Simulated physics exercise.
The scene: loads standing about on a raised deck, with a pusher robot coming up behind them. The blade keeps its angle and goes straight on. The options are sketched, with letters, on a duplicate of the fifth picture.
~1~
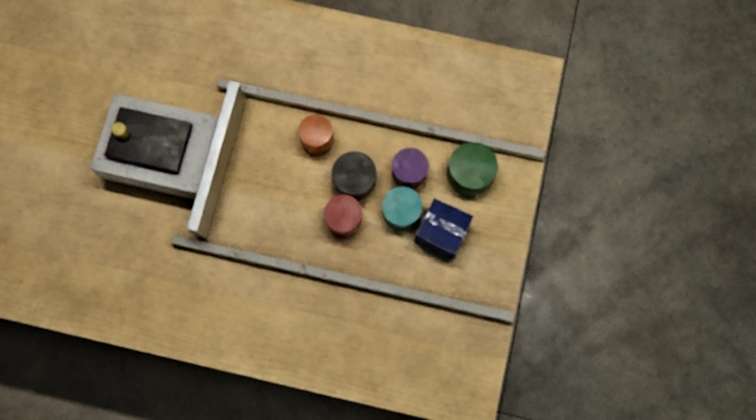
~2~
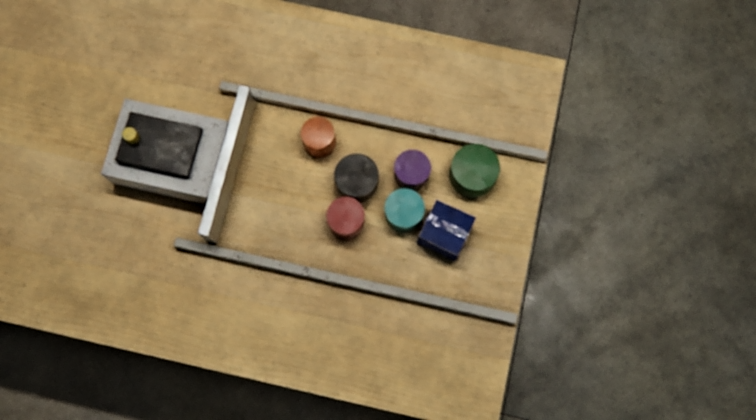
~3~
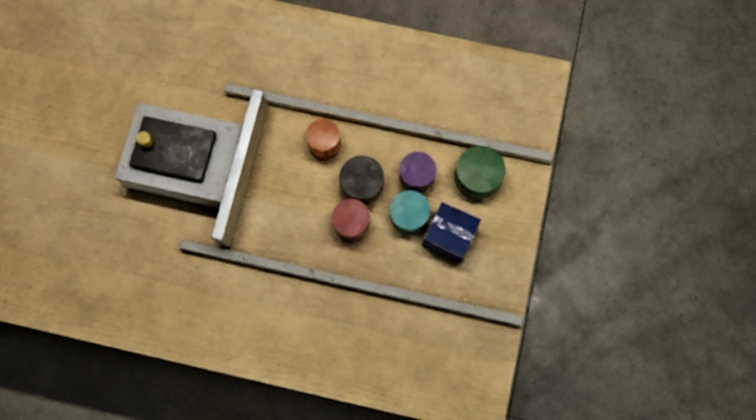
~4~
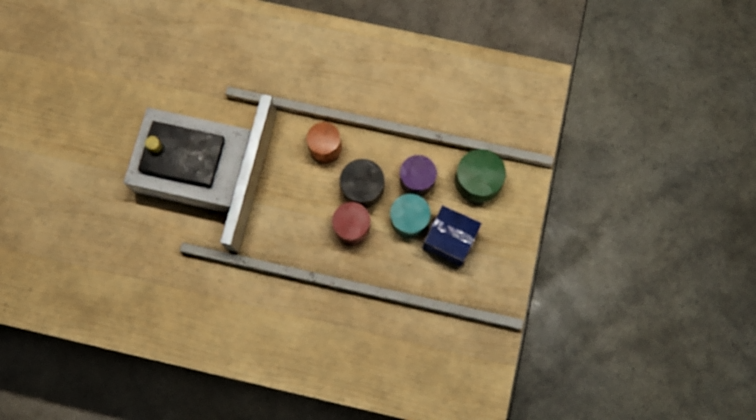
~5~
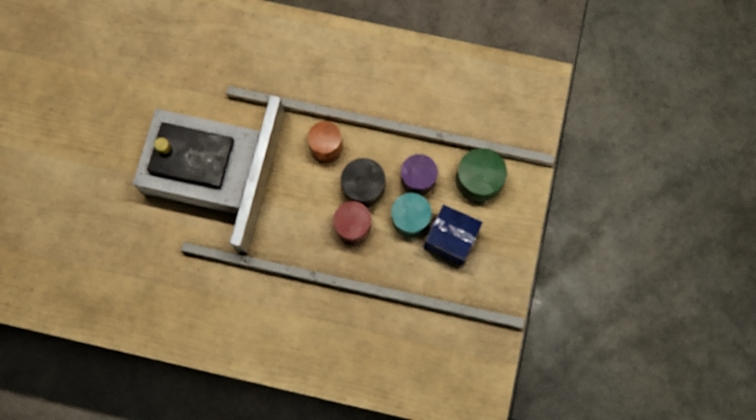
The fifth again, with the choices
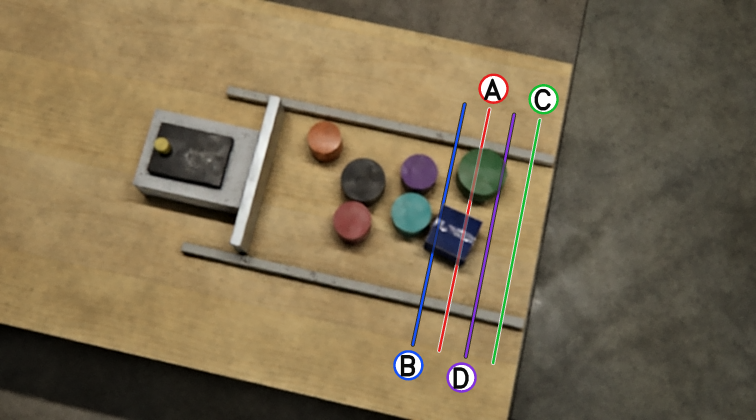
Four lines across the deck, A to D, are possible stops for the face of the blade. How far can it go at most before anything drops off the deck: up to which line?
Stop at B.
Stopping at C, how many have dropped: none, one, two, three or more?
By then, three or more.
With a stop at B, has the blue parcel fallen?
By then, no.
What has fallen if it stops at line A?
It is the green canister.
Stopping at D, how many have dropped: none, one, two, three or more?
Three or more.
On the marked copy, A at (465, 226); B at (440, 220); C at (517, 237); D at (491, 231).
With B. Early on, robot (261, 170); orange canister (357, 148); green canister (481, 175).
Further on, robot (327, 185); green canister (494, 177); blue parcel (479, 250).
At the end, robot (377, 195); green canister (542, 184); blue parcel (512, 270); nothing has fallen.
As for the rest, A drops the green canister; C drops the green canister, purple pail, black pail, turquoise pail and blue parcel; D drops the green canister, purple pail and blue parcel.
